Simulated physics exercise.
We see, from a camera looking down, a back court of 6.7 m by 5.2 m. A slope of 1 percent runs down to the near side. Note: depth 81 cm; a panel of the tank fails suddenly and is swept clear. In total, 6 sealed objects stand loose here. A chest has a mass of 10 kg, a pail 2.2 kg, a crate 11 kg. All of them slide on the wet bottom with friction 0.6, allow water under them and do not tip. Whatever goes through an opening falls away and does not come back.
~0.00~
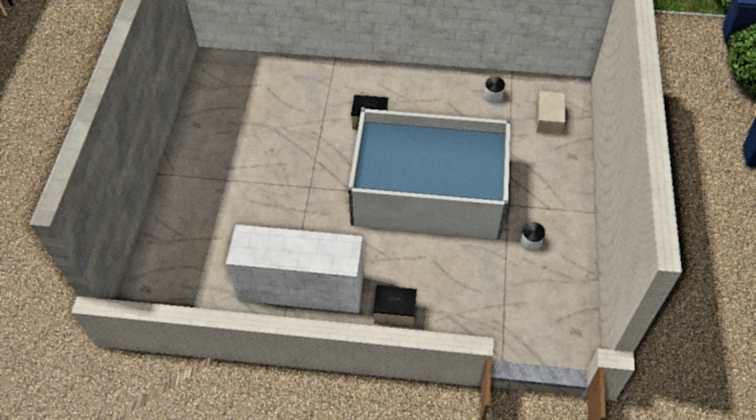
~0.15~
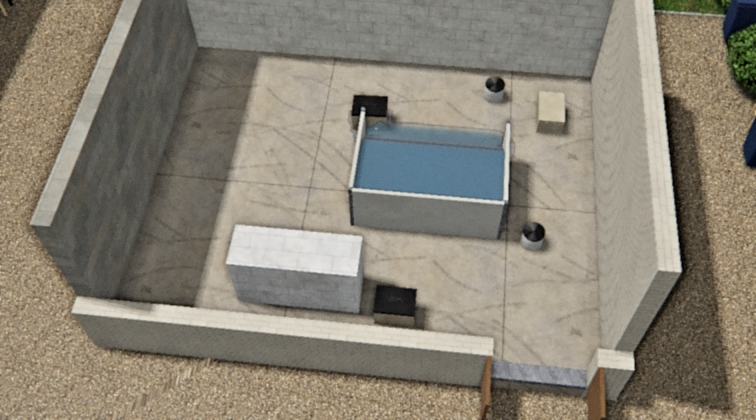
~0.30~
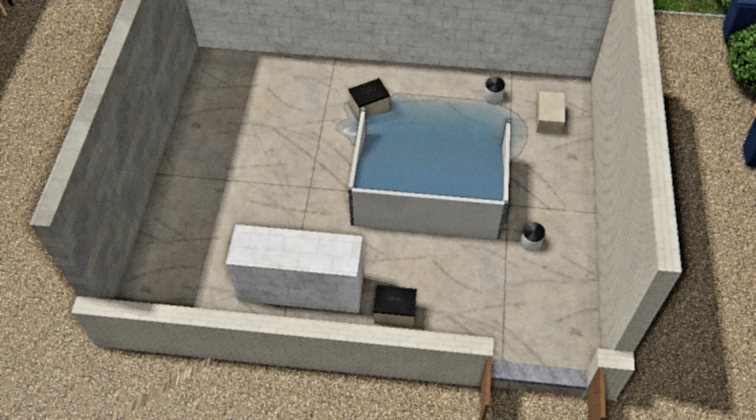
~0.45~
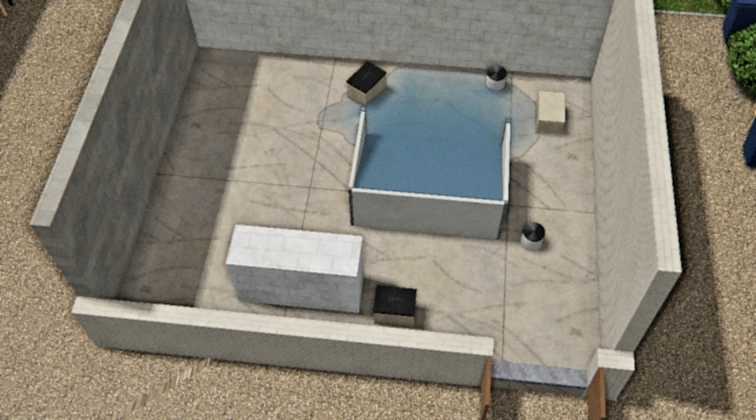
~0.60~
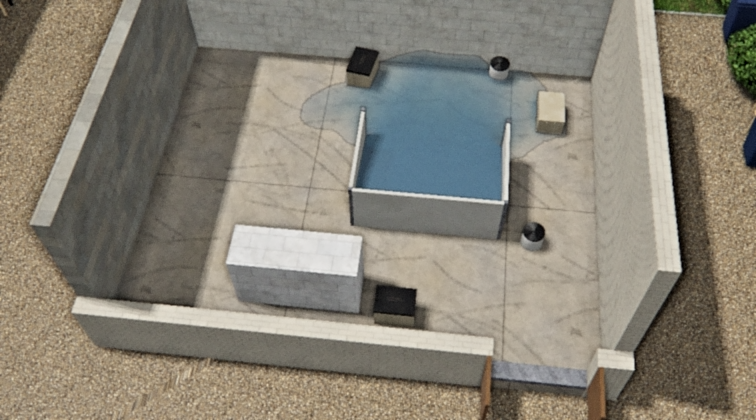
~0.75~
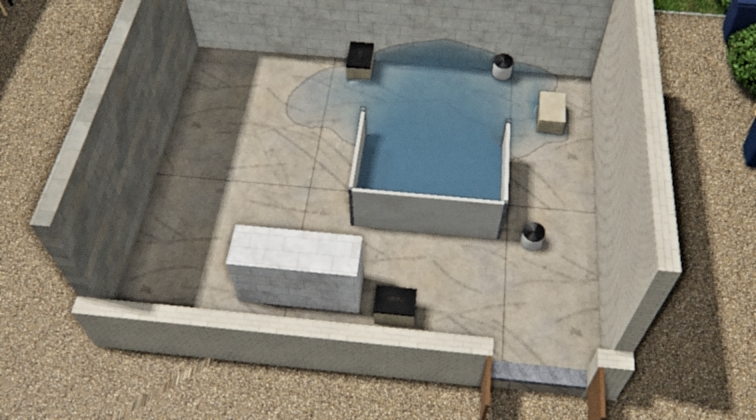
In a walled back court, the far side of a water tank gave way, and water spread across the paving toward the back wall, pushing a dark-topped box and then nudging a small round pot.
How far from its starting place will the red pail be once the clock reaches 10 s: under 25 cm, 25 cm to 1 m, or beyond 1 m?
The red pail will be beyond 1 m from its starting place.
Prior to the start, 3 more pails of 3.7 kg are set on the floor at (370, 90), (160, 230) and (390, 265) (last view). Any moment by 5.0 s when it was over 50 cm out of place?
Lab note - in order: Above threshold / above threshold / below threshold.
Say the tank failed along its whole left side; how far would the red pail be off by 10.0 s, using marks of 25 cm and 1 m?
My answer is that the red pail is flushed far out.
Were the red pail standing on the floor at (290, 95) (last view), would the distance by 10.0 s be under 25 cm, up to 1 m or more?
By that time it is swept a long way.
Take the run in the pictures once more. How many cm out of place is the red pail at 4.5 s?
0 cm or so by then.
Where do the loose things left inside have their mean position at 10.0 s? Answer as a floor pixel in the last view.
Centred roughly on (385, 280).
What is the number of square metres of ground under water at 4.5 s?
I'd put it close to 30 m2.
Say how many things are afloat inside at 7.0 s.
It comes to 3.
After 2.0 s the red pail is near (296, 242), 0.0 m from its start, aground; 0 of 6 are out; 1 afloat.
After 4.5 s the red pail is near (296, 242), 0.0 m from its start, aground; 1 of 6 are out; 1 afloat.
After 7.0 s the red pail is near (338, 233), 0.6 m from its start, aground; 1 of 6 are out; 3 afloat.
After 10.0 s the red pail is near (422, 305), 2.0 m from its start, afloat; 2 of 6 are out; 4 afloat.
